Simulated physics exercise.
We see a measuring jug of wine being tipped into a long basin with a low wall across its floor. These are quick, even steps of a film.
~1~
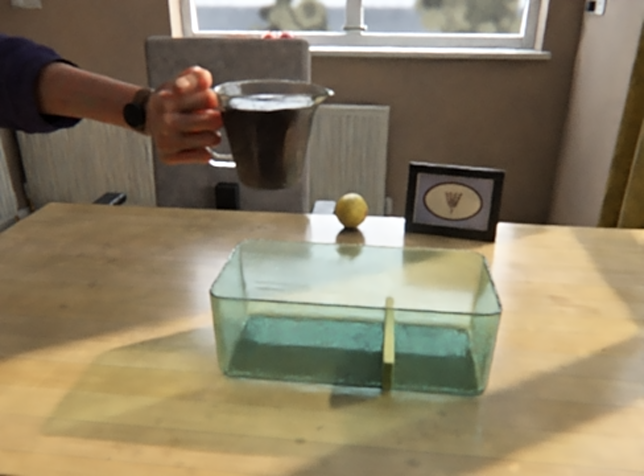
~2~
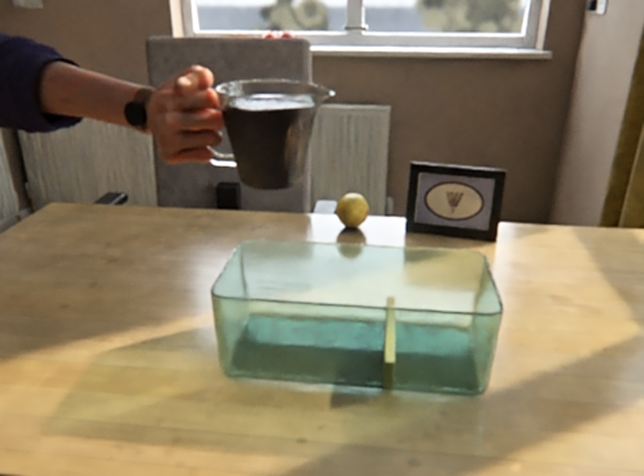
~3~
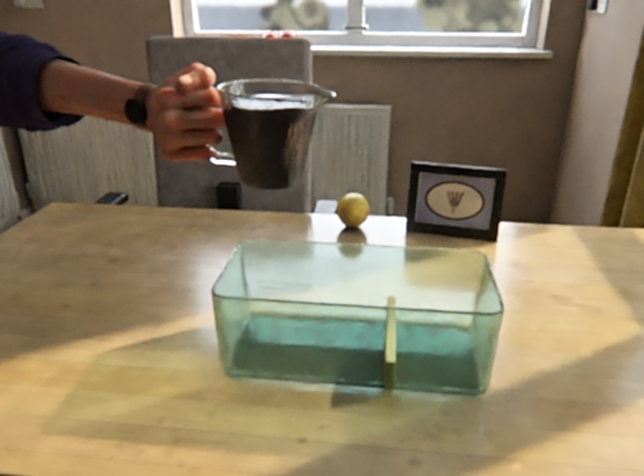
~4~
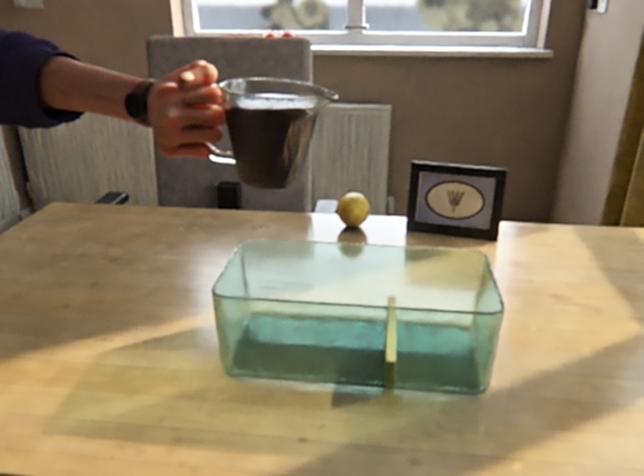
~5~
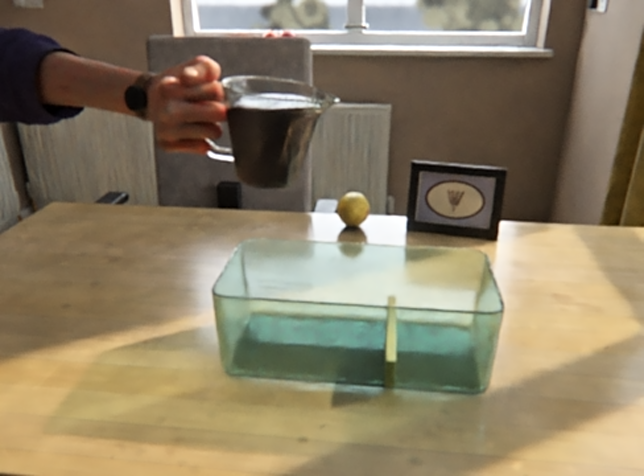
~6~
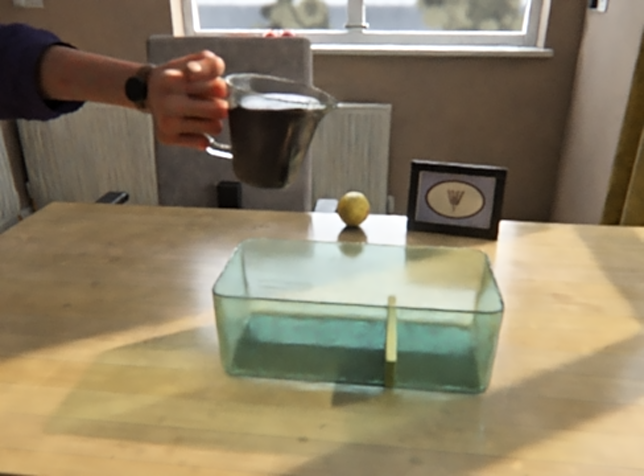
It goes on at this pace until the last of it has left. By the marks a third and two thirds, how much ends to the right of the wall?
In the end from a third to two thirds is right of the wall.
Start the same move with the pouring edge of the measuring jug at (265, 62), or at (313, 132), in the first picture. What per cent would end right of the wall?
In turn 10 and 5 in a hundred.
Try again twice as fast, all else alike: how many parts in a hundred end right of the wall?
Roughly 25 in a hundred.
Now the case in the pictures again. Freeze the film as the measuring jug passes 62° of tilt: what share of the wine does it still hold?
It comes to 70 per cent or so.
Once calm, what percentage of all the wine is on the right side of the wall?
Roughly 45 in a hundred.
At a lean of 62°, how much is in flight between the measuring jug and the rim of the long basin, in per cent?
Some 20 per cent.
A moment on, the measuring jug is tipped part way and 69 per cent is still to pour, 2 is left of the wall and 8 right of it.
Next, the measuring jug is tipped on its side and 12 per cent is still to pour, 30 is left of the wall and 41 right of it.
Then the measuring jug is tipped right over and 0 per cent is still to pour, 55 is left of the wall and 43 right of it.
Later the measuring jug is tipped right over and 0 per cent is still to pour, 55 is left of the wall and 43 right of it.
At rest 55 per cent lies left of the wall, 43 right of it and 2 outside.
